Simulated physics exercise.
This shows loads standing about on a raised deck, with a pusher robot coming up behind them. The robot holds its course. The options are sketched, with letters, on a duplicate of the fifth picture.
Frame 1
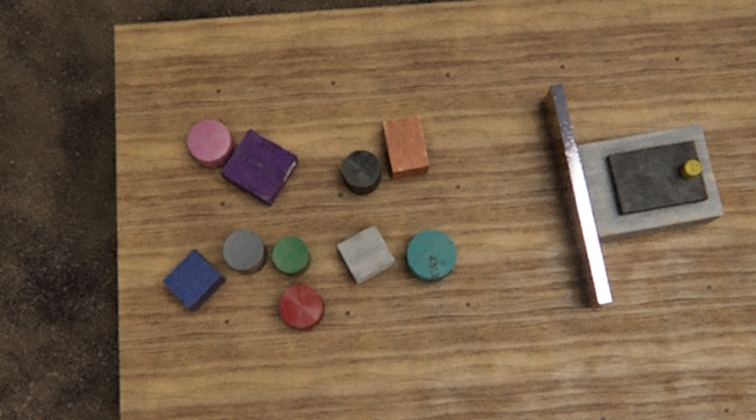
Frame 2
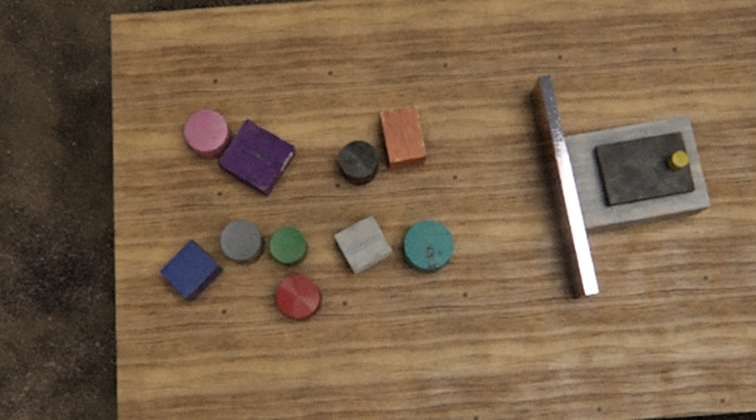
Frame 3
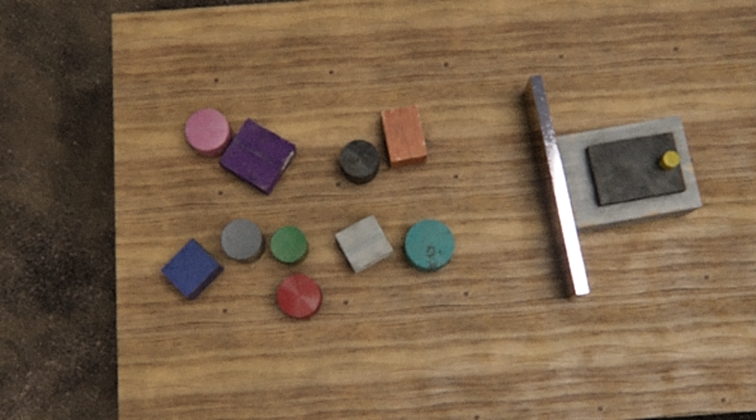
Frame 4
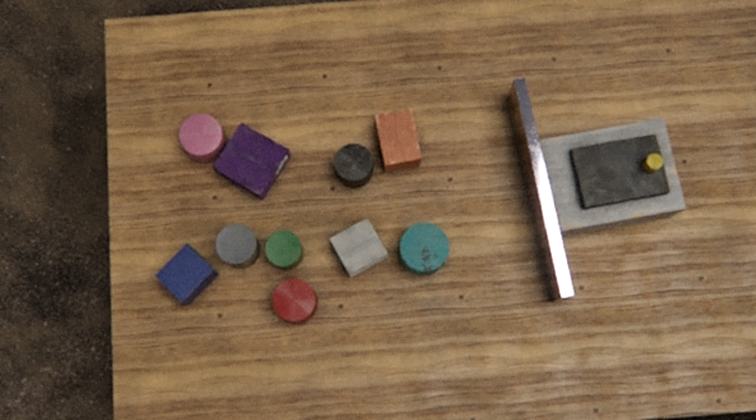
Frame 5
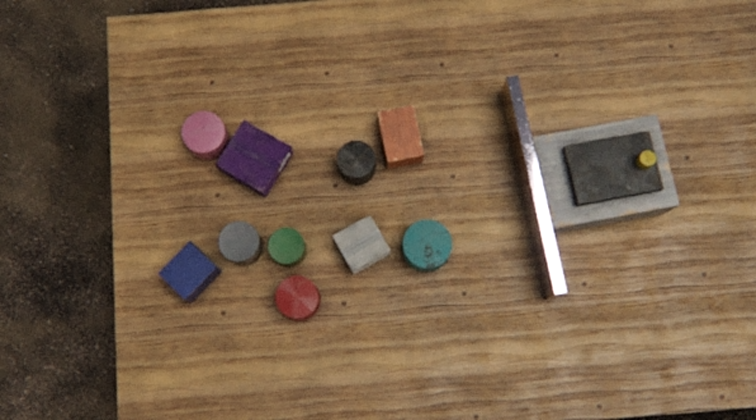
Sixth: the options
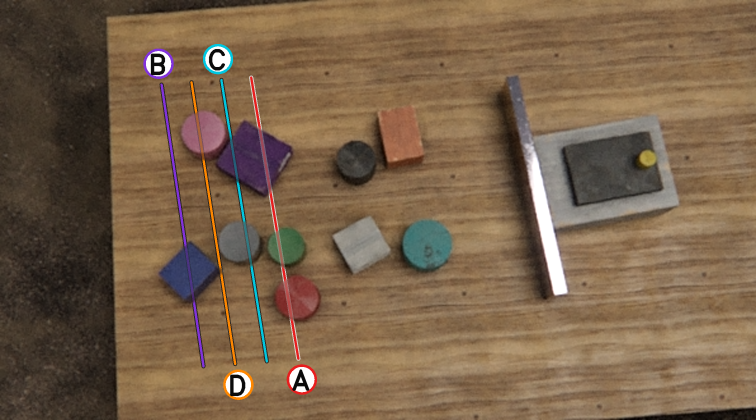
A pusher robot with a wide, flat blade crept a short way left across the wooden deck toward a scattered group of colourful canisters, boxes and pails, which stayed where they stood.
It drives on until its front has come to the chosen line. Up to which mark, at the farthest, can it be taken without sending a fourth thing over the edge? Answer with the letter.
As far as mark B.
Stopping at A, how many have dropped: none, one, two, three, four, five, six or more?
In all, none.
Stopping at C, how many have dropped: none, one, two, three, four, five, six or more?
In all, none.
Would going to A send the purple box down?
No.
On the marked copy, A at (274, 214); B at (182, 222); C at (243, 217); D at (213, 219).
Following B. Soon after the start, robot (478, 179); orange crate (370, 140); turquoise canister (386, 254).
Later, robot (349, 189); pink canister (165, 117); grey pail (182, 218).
In the end, robot (248, 198); grey pail over the edge; purple box over the edge; two fallen.
As for the rest, A is within the limit but short; C is within the limit but short; D is within the limit but short.
